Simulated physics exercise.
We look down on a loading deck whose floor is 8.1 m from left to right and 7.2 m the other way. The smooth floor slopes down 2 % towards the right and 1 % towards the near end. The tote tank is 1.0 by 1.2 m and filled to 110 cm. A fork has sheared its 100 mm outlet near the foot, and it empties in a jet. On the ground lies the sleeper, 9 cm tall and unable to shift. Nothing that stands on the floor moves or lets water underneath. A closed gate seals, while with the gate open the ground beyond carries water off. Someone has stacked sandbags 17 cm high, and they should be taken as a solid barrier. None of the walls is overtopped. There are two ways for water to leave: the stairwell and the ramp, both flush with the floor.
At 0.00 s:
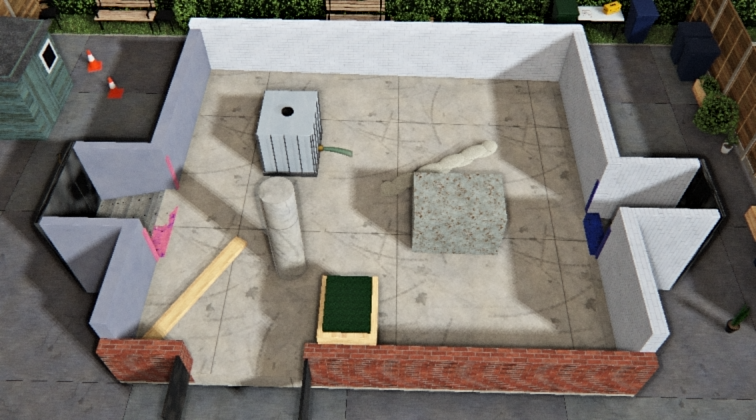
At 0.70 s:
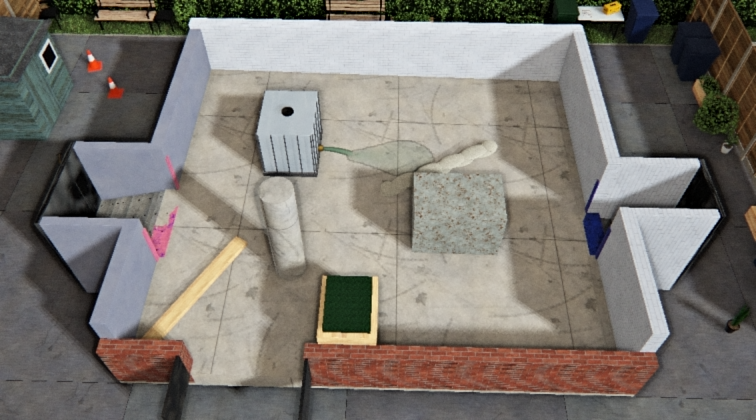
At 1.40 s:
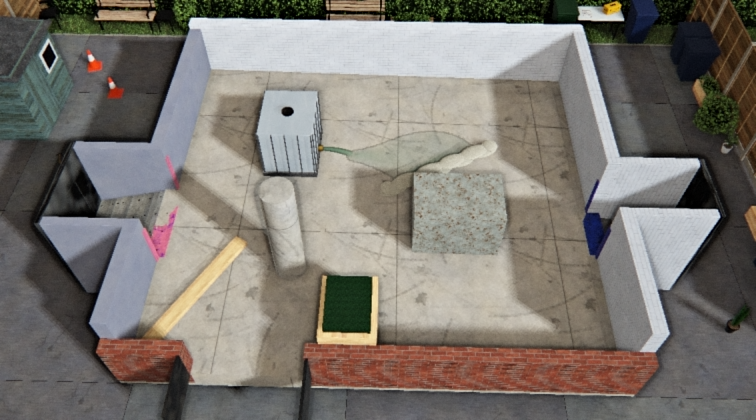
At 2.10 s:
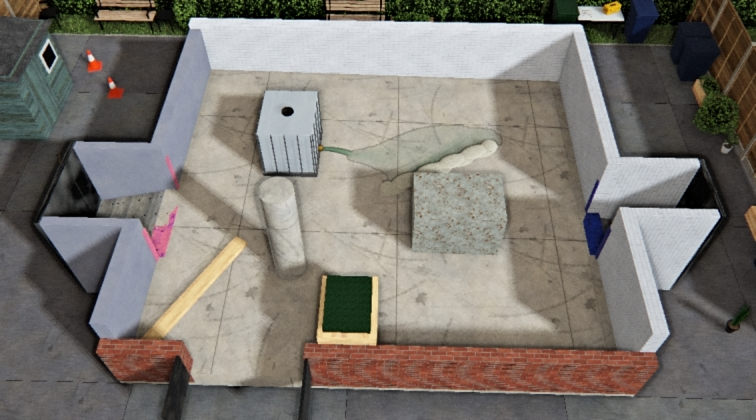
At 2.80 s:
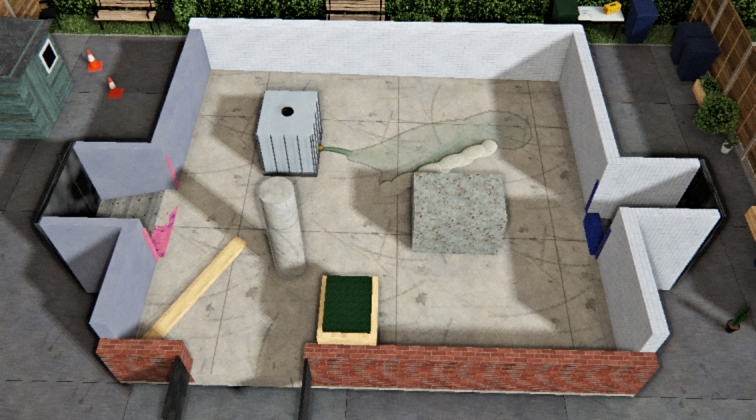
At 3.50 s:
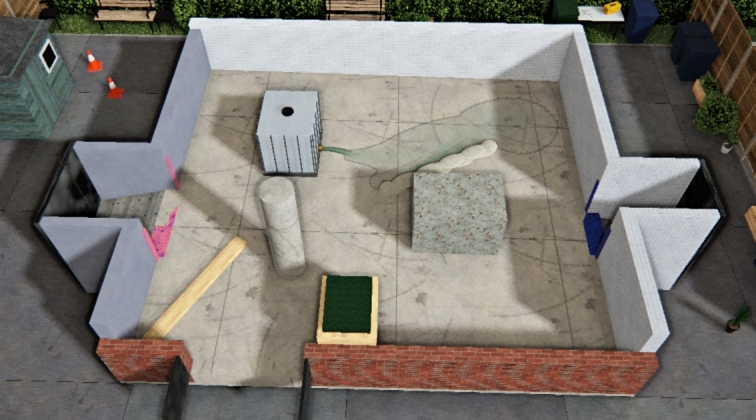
To begin with, a thin greenish jet emerges from the foot of the pale ribbed tank onto a dry, walled floor. The water fans out rightward into a clear sheet, reaching the pale sandbags, then spreads beyond them toward the right wall while a narrow tongue creeps along their near side.
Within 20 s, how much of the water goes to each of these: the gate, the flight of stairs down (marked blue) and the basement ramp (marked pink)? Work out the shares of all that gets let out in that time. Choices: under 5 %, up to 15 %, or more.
Gate - less than 5 %, flight of stairs down (marked blue) - from 5 to 15 %, basement ramp (marked pink) - less than 5 %.
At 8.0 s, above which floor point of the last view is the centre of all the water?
Centre of the water: Close to (493, 130).
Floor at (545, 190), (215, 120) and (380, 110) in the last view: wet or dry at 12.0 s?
Respectively: Covered, clear and clear.
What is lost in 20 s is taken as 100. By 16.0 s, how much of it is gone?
By then, roughly 55 per cent.
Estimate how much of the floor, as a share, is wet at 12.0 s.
Roughly 25 percent.
After 5.0 s water covers 15 % of the floor and is deepest (8 cm) near (422, 169); gone so far, the gate 0 %, the flight of stairs down (marked blue) 0 %, the basement ramp (marked pink) 0 %.
After 8.0 s water covers 15 % of the floor and is deepest (8 cm) near (422, 169); gone so far, the gate 0 %, the flight of stairs down (marked blue) 0 %, the basement ramp (marked pink) 0 %.
After 12.0 s water covers 25 % of the floor and is deepest (7 cm) near (422, 169); gone so far, the gate 0 %, the flight of stairs down (marked blue) 1 %, the basement ramp (marked pink) 0 %.
After 16.0 s water covers 30 % of the floor and is deepest (8 cm) near (558, 113); gone so far, the gate 0 %, the flight of stairs down (marked blue) 4 %, the basement ramp (marked pink) 0 %.
After 20.0 s water covers 35 % of the floor and is deepest (8 cm) near (560, 124); gone so far, the gate 0 %, the flight of stairs down (marked blue) 8 %, the basement ramp (marked pink) 0 %.
